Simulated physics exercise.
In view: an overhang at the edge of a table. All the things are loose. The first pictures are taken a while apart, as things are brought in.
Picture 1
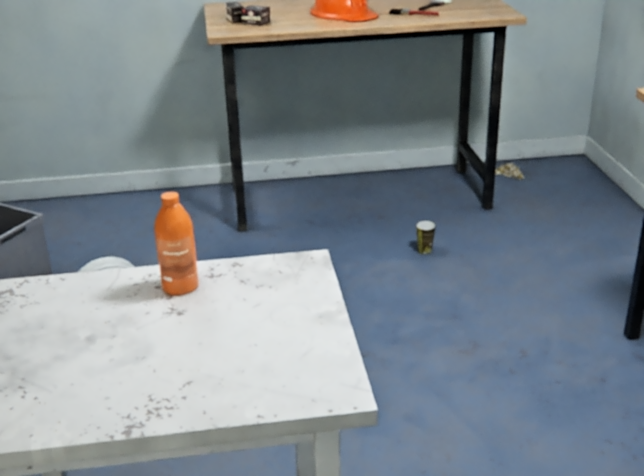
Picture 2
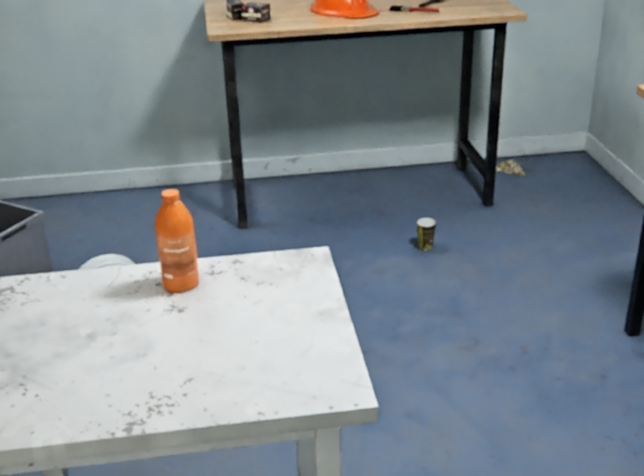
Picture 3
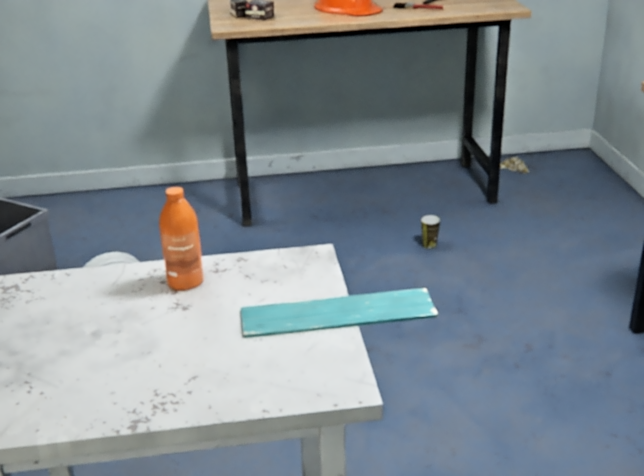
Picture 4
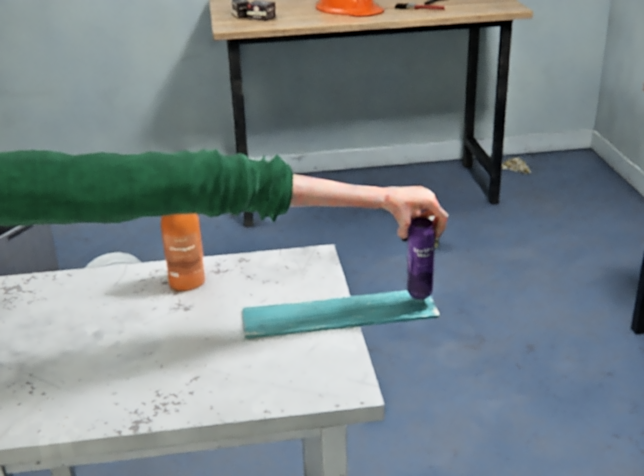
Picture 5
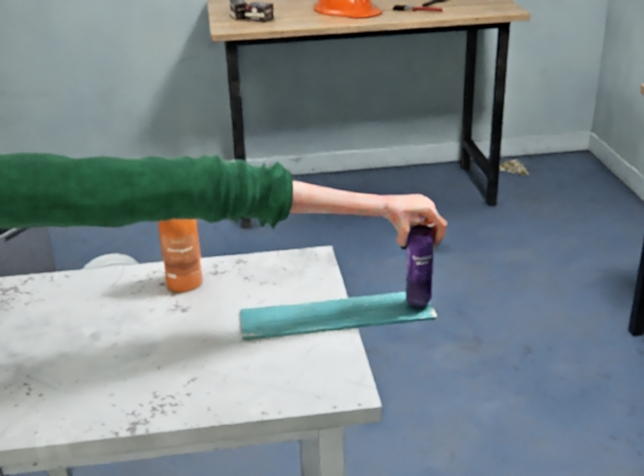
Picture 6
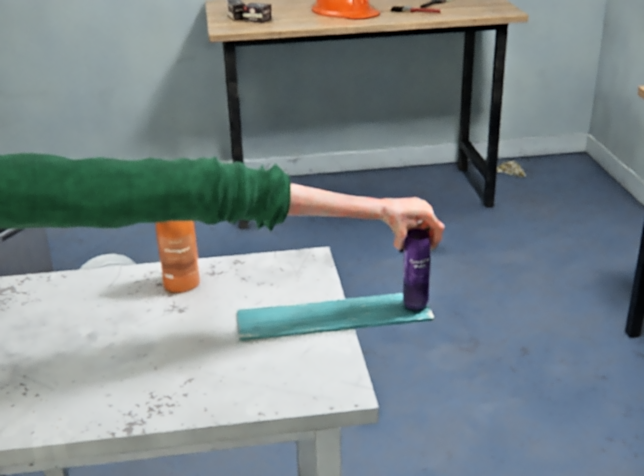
A hand lowers a purple can onto the overhanging end of a teal strip and holds it.
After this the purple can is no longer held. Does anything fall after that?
The board goes over.
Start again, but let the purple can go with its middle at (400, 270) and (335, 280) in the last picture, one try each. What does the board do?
First, it comes down; second, it holds.
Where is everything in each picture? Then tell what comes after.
In the first picture, the last thing is not in view yet; orange bottle (175, 242).
In the second picture, the last thing is not in view yet; orange bottle (176, 239).
In the third picture, the last thing is not in view yet; orange bottle (180, 237).
In the fourth picture, still above its spot; purple can (421, 260); orange bottle (182, 238).
In the fifth picture, in place under the hand; purple can (420, 267); orange bottle (179, 239).
In the sixth picture, in place under the hand; purple can (417, 270); orange bottle (177, 240).
Then, 0.40 s later than the last frame, purple can now down on the floor or falling; turquoise board tilted by 54°.
Then, 0.60 s later than the last frame, turquoise board now down on the floor or falling.
Then, 0.90 s later than the last frame, things are still on the move.
When it is over, down on the floor or falling, turquoise board and purple can; orange bottle as before. The board comes down.
